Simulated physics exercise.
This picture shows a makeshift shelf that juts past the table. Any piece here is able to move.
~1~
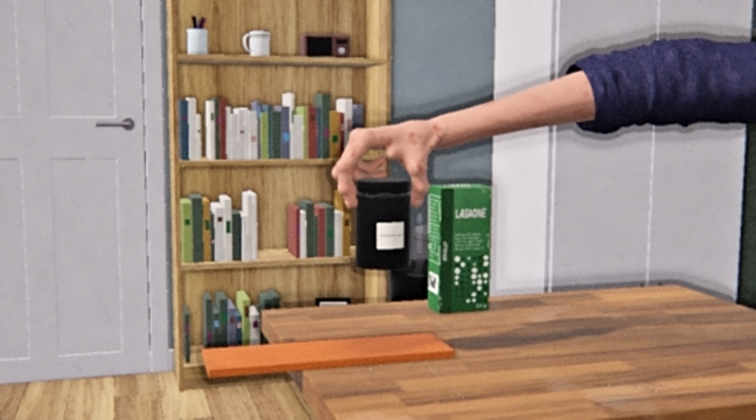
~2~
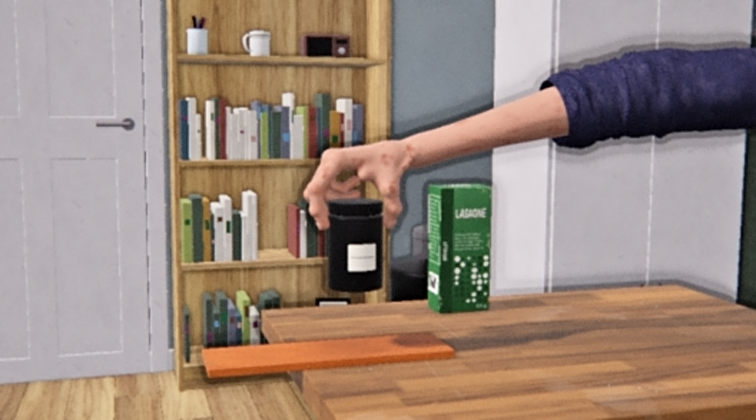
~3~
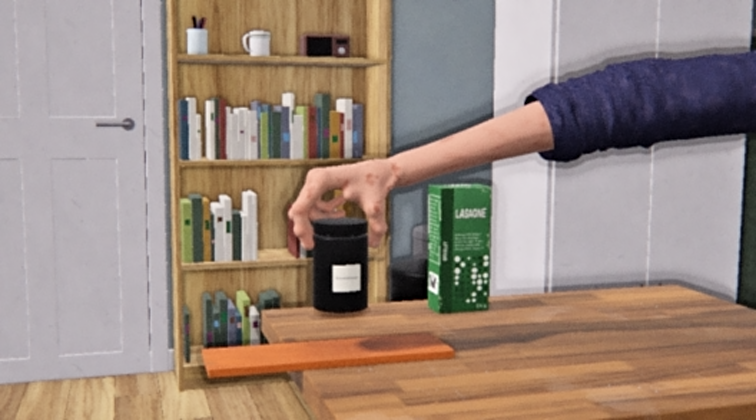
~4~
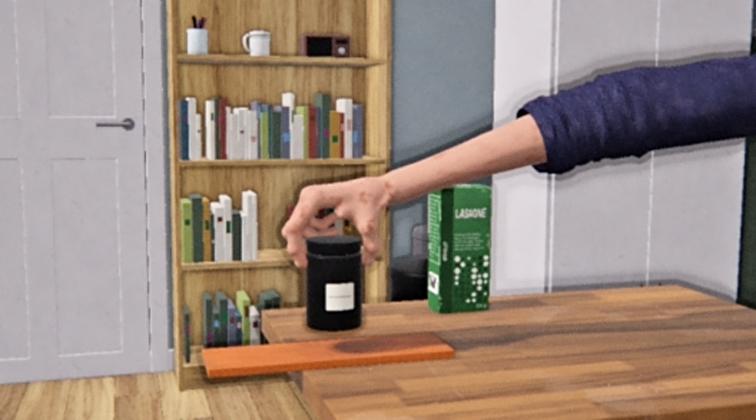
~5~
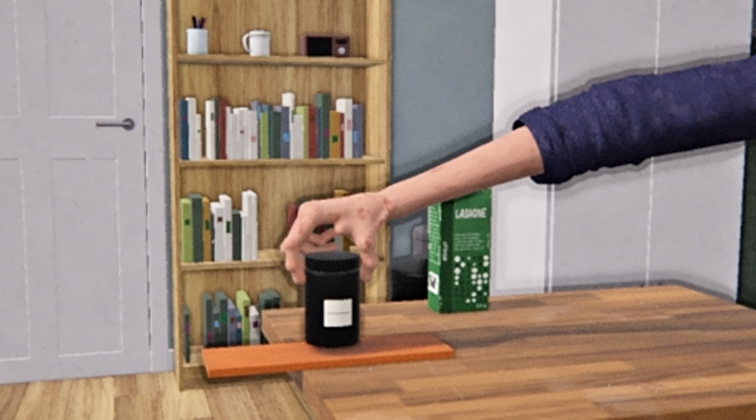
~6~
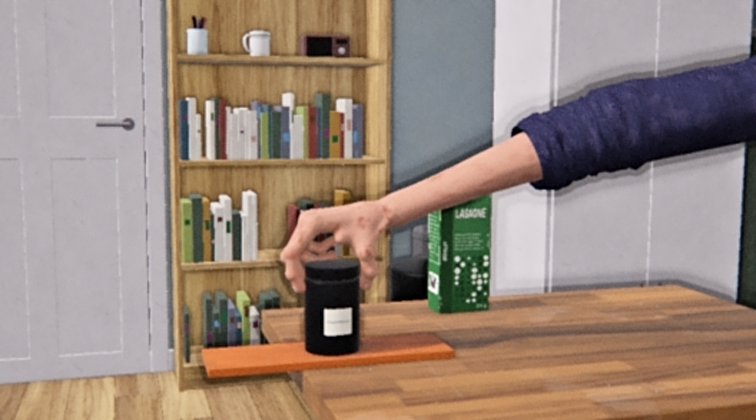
The video shows a hand lowering a black jar beside a green lasagne box, moving it down and to the left, then setting it on an orange plank at the edge of a wooden table while still gripping it.
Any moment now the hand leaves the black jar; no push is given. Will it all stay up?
Never leaves the table.
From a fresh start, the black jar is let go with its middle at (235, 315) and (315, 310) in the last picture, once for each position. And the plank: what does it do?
Result 1: Falls; result 2: Stable.
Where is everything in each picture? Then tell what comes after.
Coming down; black jar (383, 223); orange plank (329, 354), in the first frame.
Coming down; black jar (356, 244); orange plank (329, 354), in the second frame.
Coming down; black jar (340, 264); orange plank (329, 354), in the third frame.
Coming down; black jar (334, 283); orange plank (329, 354), in the fourth frame.
Coming down; black jar (332, 298); orange plank (329, 354), in the fifth frame.
Set down, still held; black jar (332, 306); orange plank (329, 354), in the sixth frame.
Then, 0.20 s later than the last frame, all is still.
Then, 0.50 s later than the last frame, black jar resting near (332, 307).
When it is over, all 3 as before. End places, in pixels of the last picture, black jar near (332, 307). The plank keeps its balance.
